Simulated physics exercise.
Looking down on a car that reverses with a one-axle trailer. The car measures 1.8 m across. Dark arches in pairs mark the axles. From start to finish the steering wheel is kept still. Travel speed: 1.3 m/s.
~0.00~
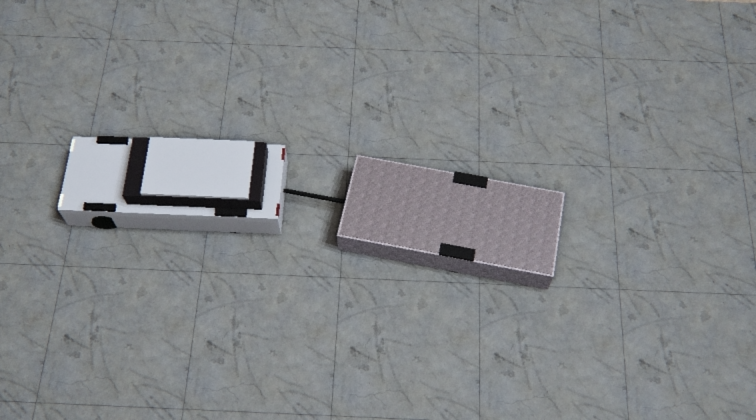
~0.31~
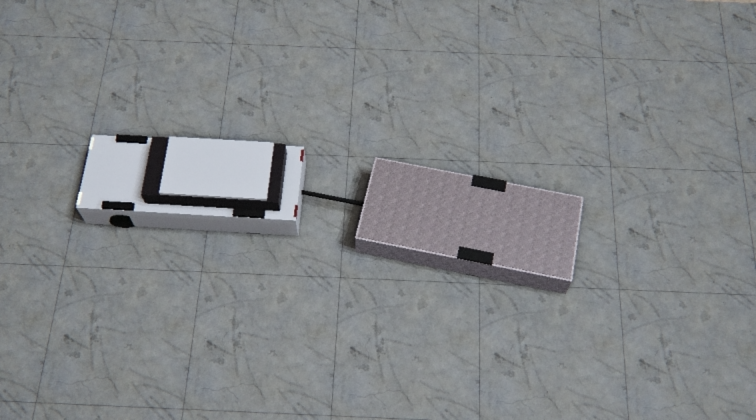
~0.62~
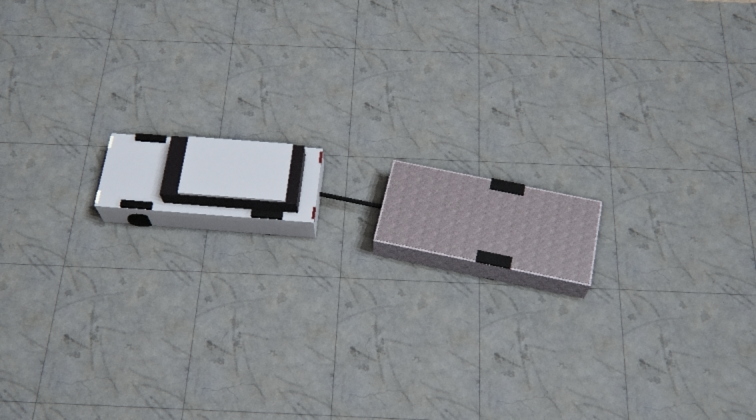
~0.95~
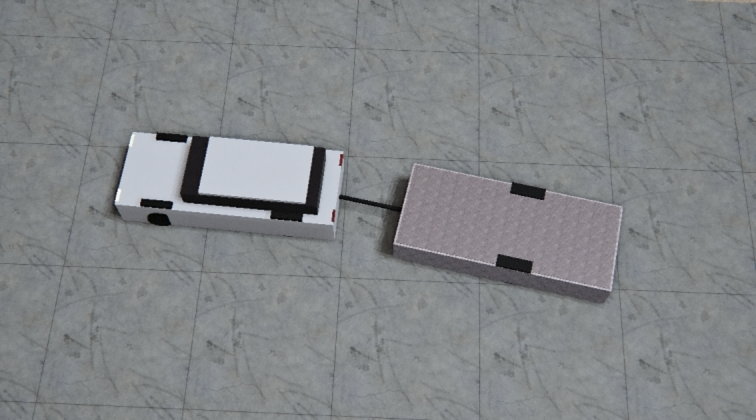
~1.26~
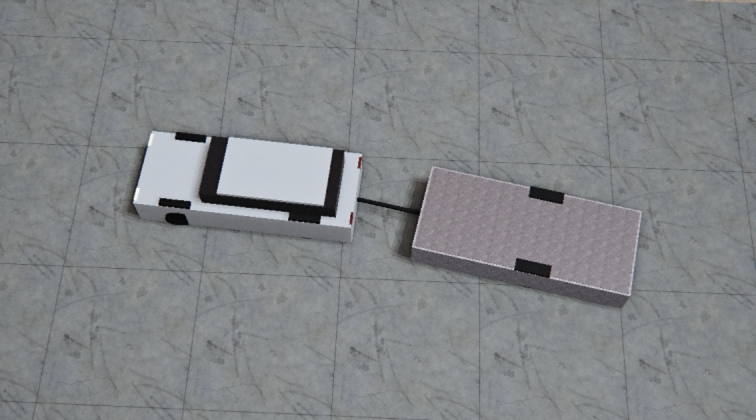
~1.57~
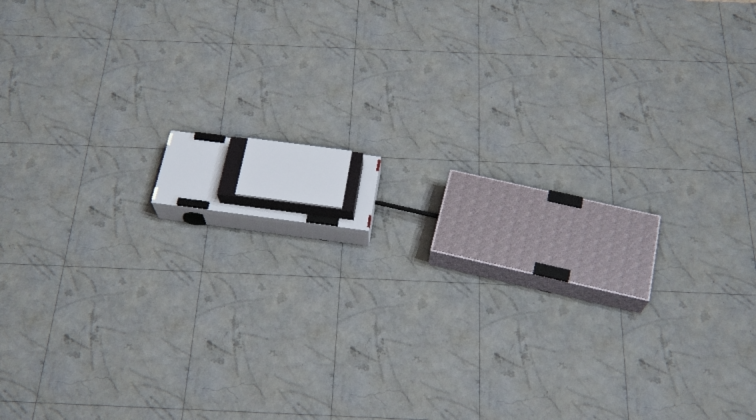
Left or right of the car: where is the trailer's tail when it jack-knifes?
Seen from the car, toward the right-hand side.
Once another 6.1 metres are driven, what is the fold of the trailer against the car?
20° to its right.
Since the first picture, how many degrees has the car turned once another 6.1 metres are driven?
I'd put it at around 22 degrees.
Then, 3.9 s in, the tail is 3° to the car's right, the car has turned 14° and the trailer's axle is at (703, 268) of the last picture.
Then, 6.3 s in, the tail is 22° to the car's right, the car has turned 22° and the trailer's axle is out of the picture.
Then, 8.6 s in, the tail is 60° to the car's right, the car has turned 31° and the trailer's axle is out of the picture; it has jack-knifed.
